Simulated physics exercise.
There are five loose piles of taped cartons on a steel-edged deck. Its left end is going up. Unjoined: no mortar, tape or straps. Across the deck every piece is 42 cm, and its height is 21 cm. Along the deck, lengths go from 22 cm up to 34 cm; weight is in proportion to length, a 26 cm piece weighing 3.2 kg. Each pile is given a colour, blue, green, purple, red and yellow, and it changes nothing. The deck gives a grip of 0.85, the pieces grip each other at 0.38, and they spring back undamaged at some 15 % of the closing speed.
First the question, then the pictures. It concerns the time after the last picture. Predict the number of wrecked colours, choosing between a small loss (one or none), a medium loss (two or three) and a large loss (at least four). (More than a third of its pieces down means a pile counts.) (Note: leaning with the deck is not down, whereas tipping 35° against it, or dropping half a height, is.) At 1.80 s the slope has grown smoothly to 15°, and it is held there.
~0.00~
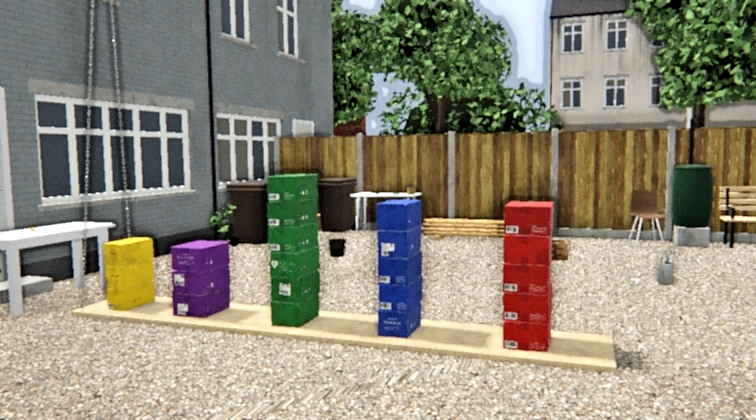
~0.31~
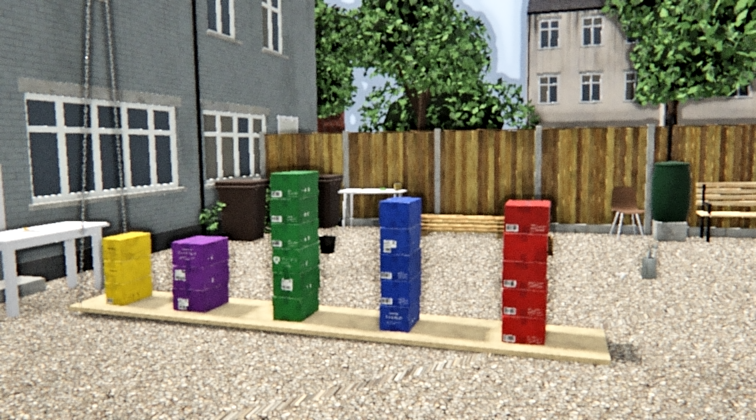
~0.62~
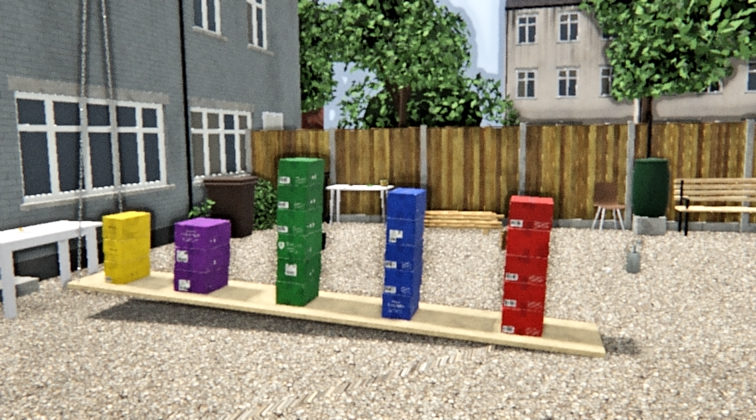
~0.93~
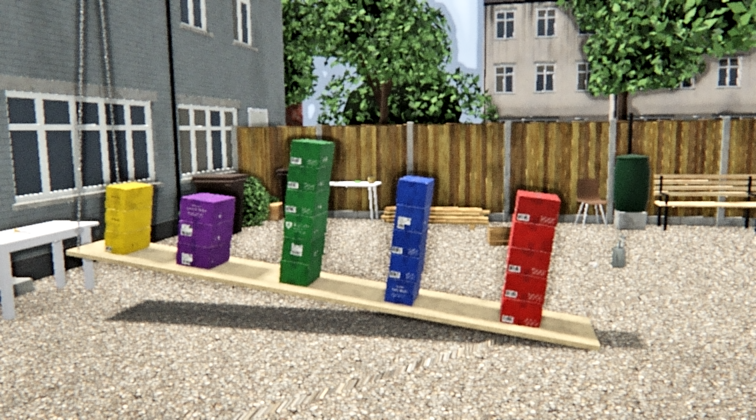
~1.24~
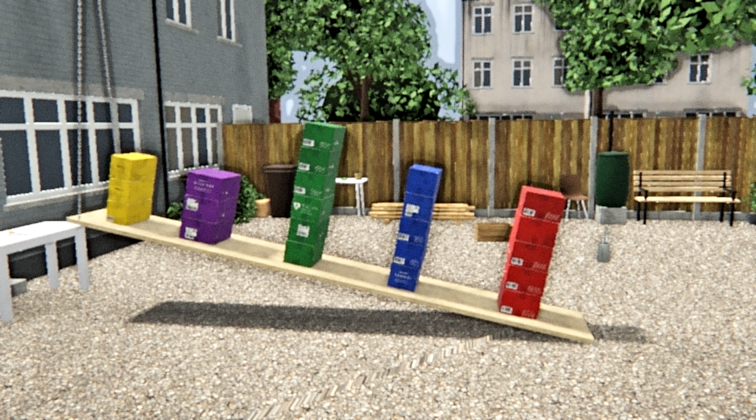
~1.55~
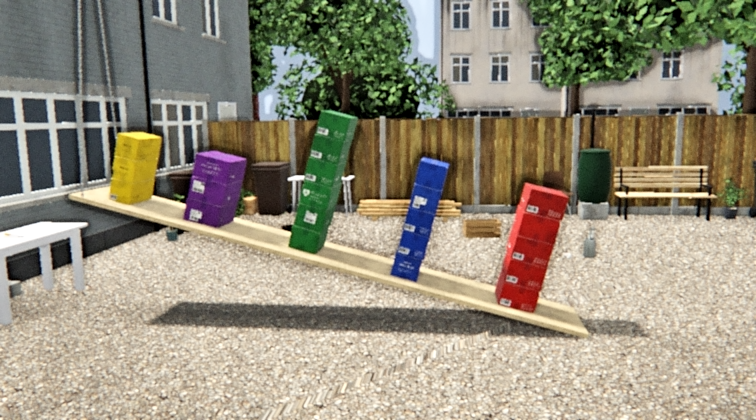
It is a medium loss, two or three.
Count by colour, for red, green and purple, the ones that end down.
Tally: Red = 4, green = 6, purple = 0.
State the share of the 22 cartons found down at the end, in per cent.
Estimate: Close to 70%.
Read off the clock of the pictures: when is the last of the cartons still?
At roughly 4.0 seconds.
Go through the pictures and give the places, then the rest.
In the first frame (each place is the centre of the face we see best; the camera moves round a little; leans and shifts are taken against what carries them), middle of the deck's edge (298, 337) slope 0°; top green carton (282, 189); top yellow carton (138, 252); all as stacked.
Middle of the deck's edge (300, 332) slope 1°; top green carton (285, 186), in the second frame.
Middle of the deck's edge (303, 316) slope 3°; top green carton (293, 173), in the third frame.
Middle of the deck's edge (308, 296) slope 7°; top green carton (305, 154), in the fourth frame.
Middle of the deck's edge (312, 277) slope 11°; top green carton (318, 137), in the fifth frame.
Middle of the deck's edge (317, 263) slope 14°; top green carton (333, 126) moved 33 mm; top blue carton (431, 176); 3 have shifted, in the sixth frame.
By 1.88 s, slope 15°; none of the 22 cartons down, 11 disturbed; top green carton tilted 12°; top blue carton tilted 8°.
By 2.28 s, slope 15°; 11 of the 22 cartons down; top green carton tilted 52°, 38 cm lower; top blue carton tilted 42°, 19 cm lower.
By 2.66 s, slope 15°; 11 of the 22 cartons down; top green carton on its side; top red carton tilted 8°.
By 3.26 s, slope 15°; 15 of the 22 cartons down; top green carton upside down; top blue carton on its side.
When it is over (4.2 s), slope 15°; 15 of the 22 cartons down; top green carton upside down; top blue carton on its side. Wrecked, blue, green and red. In pixels of the last frame, middles, top green carton near (559, 284), top blue carton near (644, 292).
